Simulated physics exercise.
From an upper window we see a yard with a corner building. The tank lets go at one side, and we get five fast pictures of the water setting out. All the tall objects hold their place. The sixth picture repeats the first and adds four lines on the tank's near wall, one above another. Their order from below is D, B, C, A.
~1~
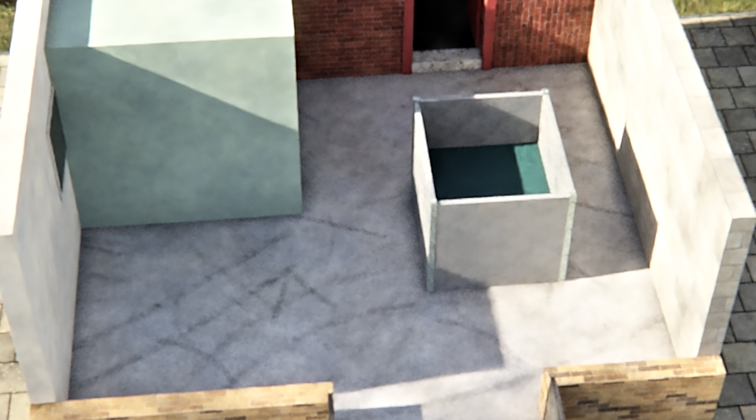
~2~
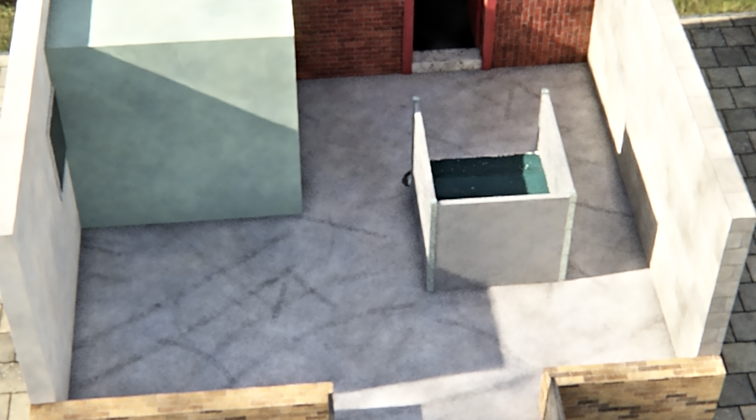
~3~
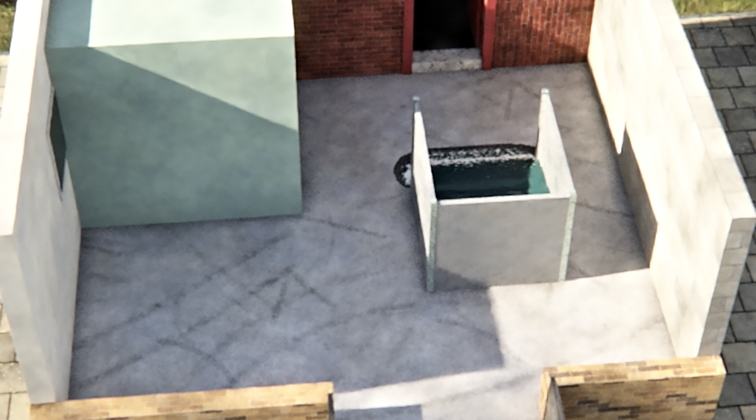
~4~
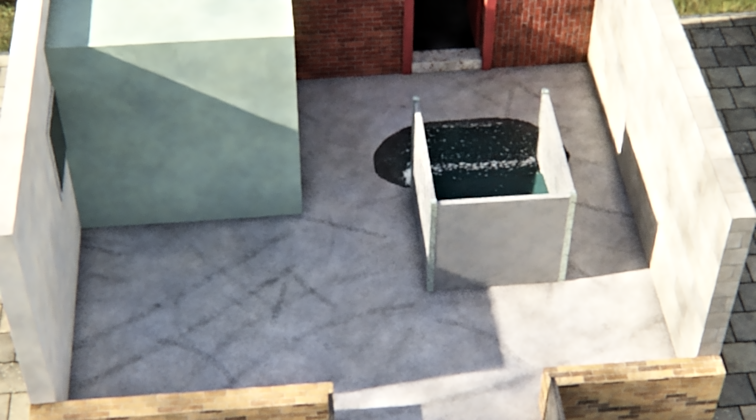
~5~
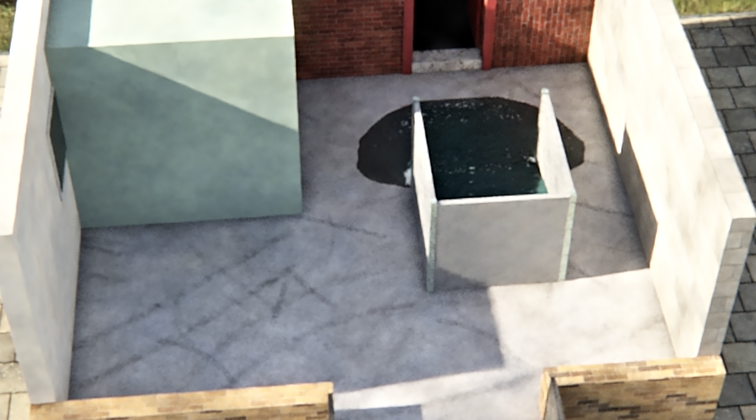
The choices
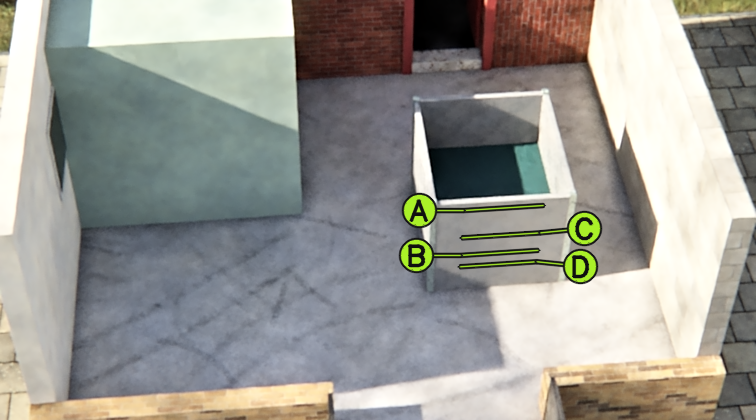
A pale green corner building fills the upper left of a walled grey yard, seen from an upper window. A red doorway stands at the back, low brick walls flank an open gate in front, and a pale square tank of dark green water sits right of centre. The tank's back wall vanishes, and water spreads backward and sideways across the ground while the view stays still.
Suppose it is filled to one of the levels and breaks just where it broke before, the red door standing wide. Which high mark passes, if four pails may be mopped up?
The limit is D.
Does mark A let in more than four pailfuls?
Yes, that goes wrong.
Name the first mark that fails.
The answer is B.
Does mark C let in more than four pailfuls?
Yes, that goes wrong.
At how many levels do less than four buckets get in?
One.
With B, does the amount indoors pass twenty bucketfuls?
No.
In lime, A at (503, 208); B at (499, 252); C at (501, 235); D at (498, 264); from the bottom up D, B, C, A.
With A, dozens of bucketfuls pour in.
With B, about 8 bucketfuls get in.
With C, dozens of bucketfuls pour in.
With D, a bucket or two gets in.
